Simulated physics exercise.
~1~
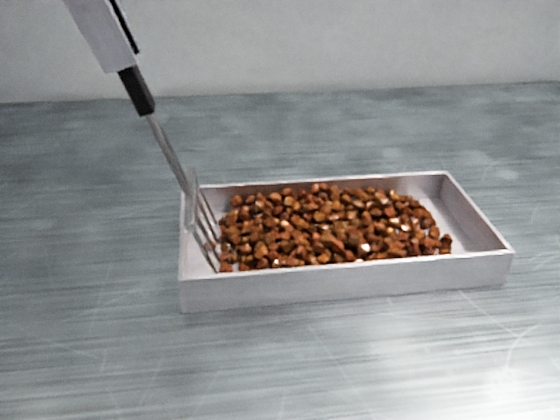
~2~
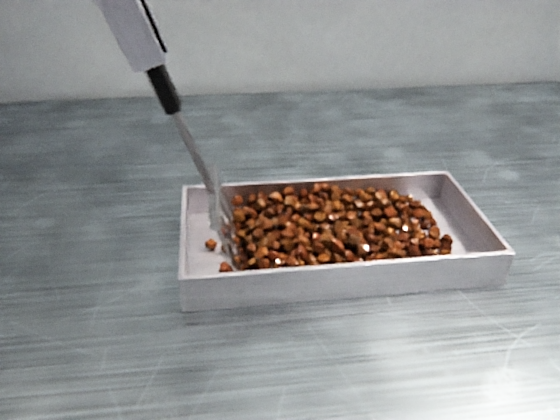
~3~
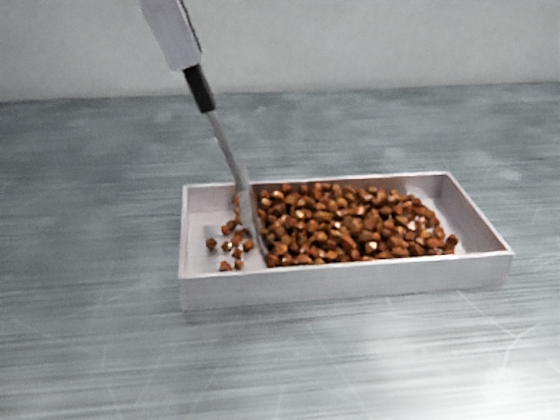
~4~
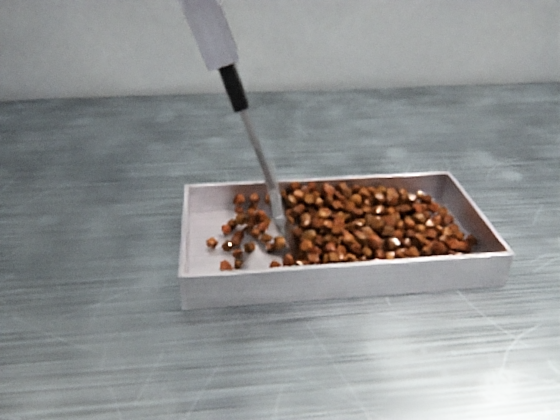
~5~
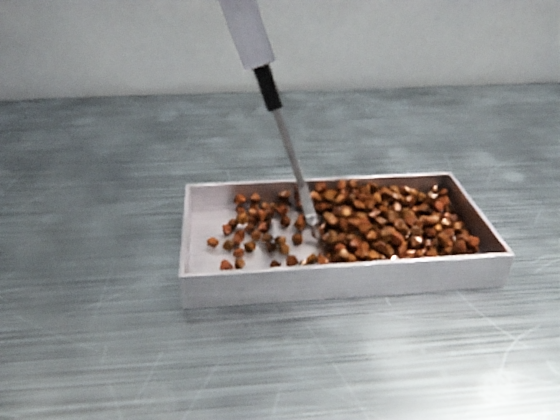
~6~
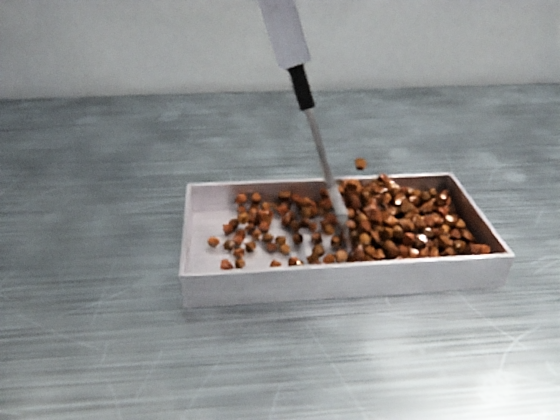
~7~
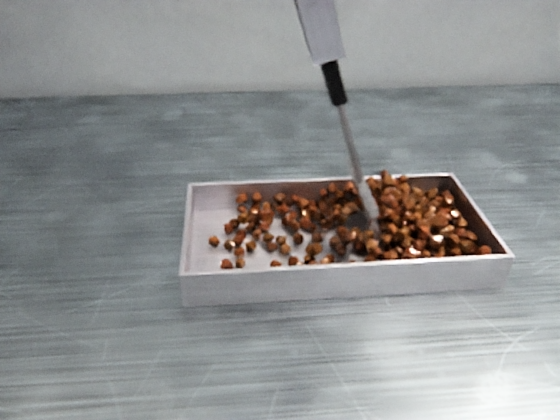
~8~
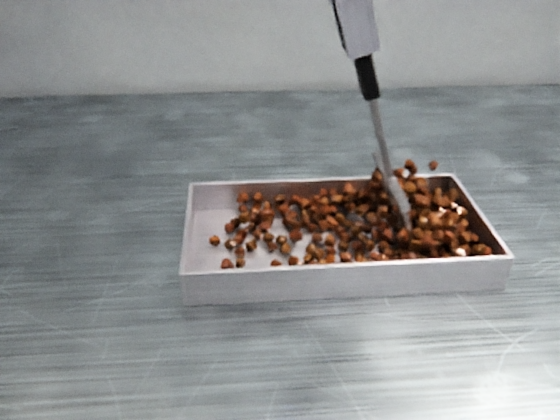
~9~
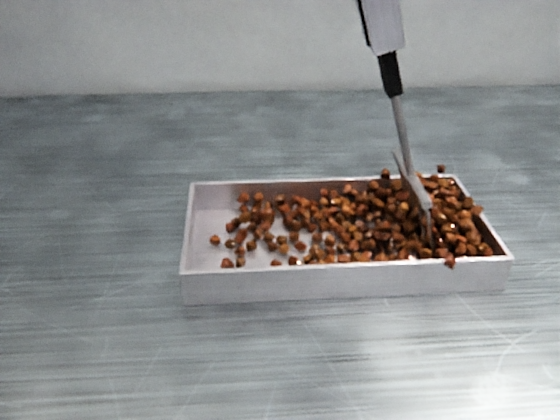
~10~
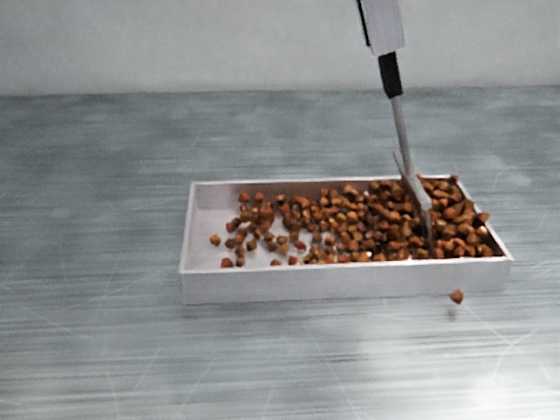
At first, a gripper holds a metal comb at the left end of a shallow, pale tray heaped with brown pet food pellets on a streaky grey surface. The comb sweeps steadily to the right through the pellets, pushing many ahead of it while others slip behind and scatter across the left part of the tray. As it nears the right end, the pile bunches up and a few pellets hop above the rim. The comb then stops near the right wall, and one pellet tumbles over the front edge, ending up outside the tray while the rest stay inside.
